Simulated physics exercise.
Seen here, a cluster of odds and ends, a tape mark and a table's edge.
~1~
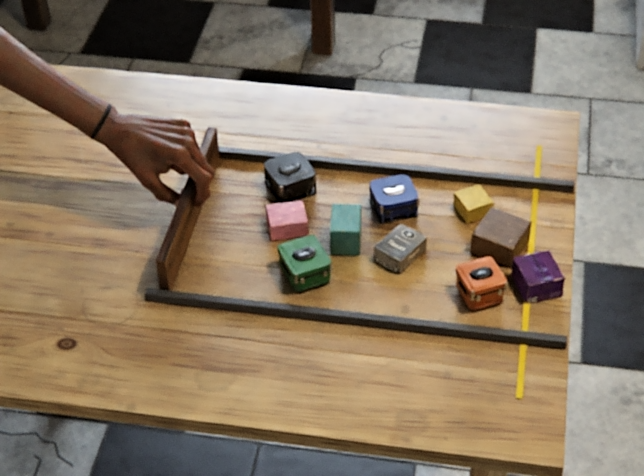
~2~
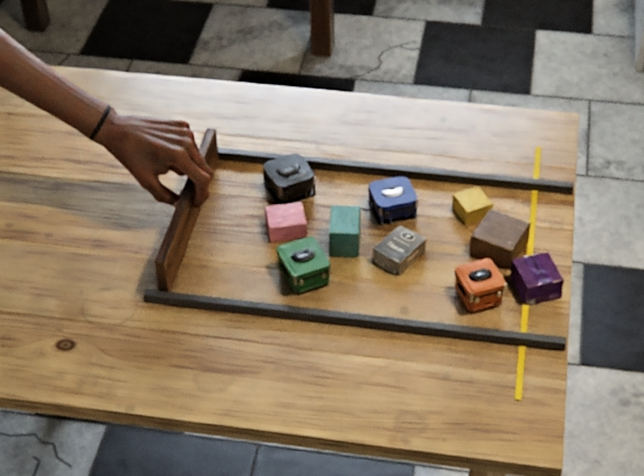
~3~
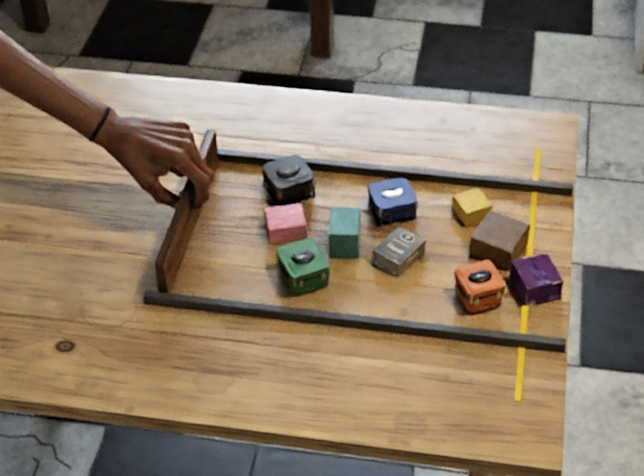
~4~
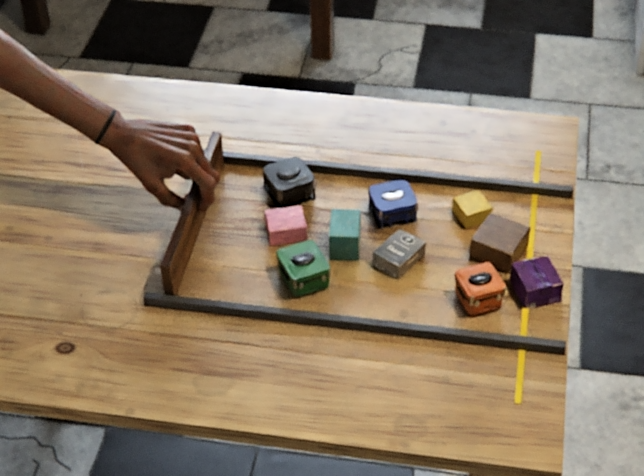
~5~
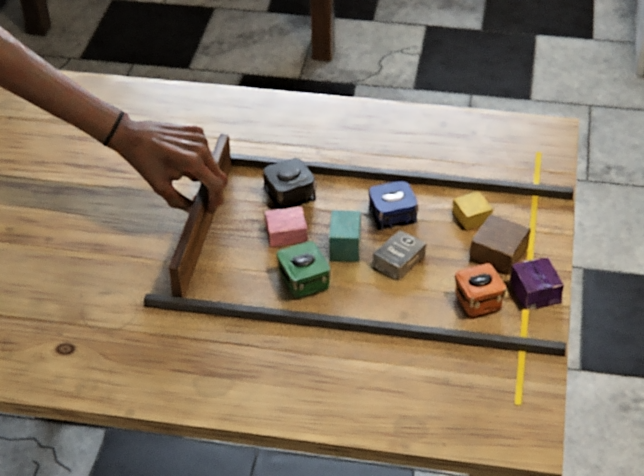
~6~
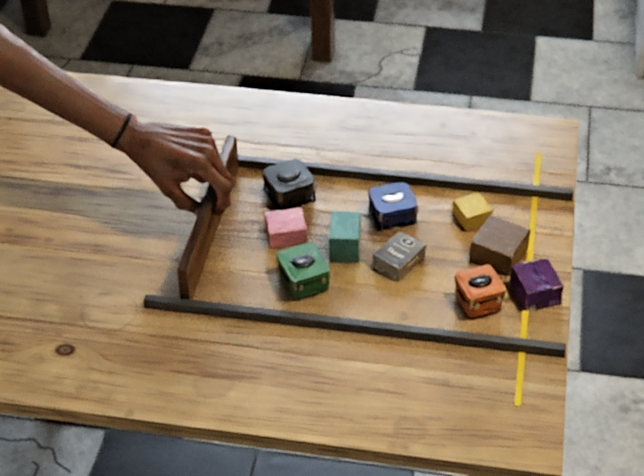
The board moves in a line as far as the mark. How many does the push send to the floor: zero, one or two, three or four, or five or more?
The number that fall off is five or more.
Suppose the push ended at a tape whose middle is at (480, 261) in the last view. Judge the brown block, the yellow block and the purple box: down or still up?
The brown block comes down, the yellow block tumbles off, the purple box drops off.
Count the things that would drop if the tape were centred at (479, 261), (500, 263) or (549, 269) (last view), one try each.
Down on the floor: 3, 4 and 7.
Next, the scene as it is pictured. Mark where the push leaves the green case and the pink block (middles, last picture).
About (547, 307), and the other about (549, 260).
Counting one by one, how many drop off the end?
Exactly 7.
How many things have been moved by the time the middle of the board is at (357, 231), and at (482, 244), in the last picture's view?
At the one place 6, at the other 10.
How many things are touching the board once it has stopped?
It touches 3.
Early on, none off yet; purple box at rest near (537, 285); brown block at rest near (500, 245); orange case at rest near (479, 292).
A while later, none off yet; purple box at rest near (537, 285); brown block travelled a little near (519, 246); orange case at rest near (479, 292).
Further along, two off so far; purple box on its side near (597, 342); brown block in the air near (610, 326); orange case travelled about its own width near (536, 302).
Finally, the number that fall off is five or more; lost, turquoise block, blue case, grey box, yellow block, orange case, brown block and purple box.
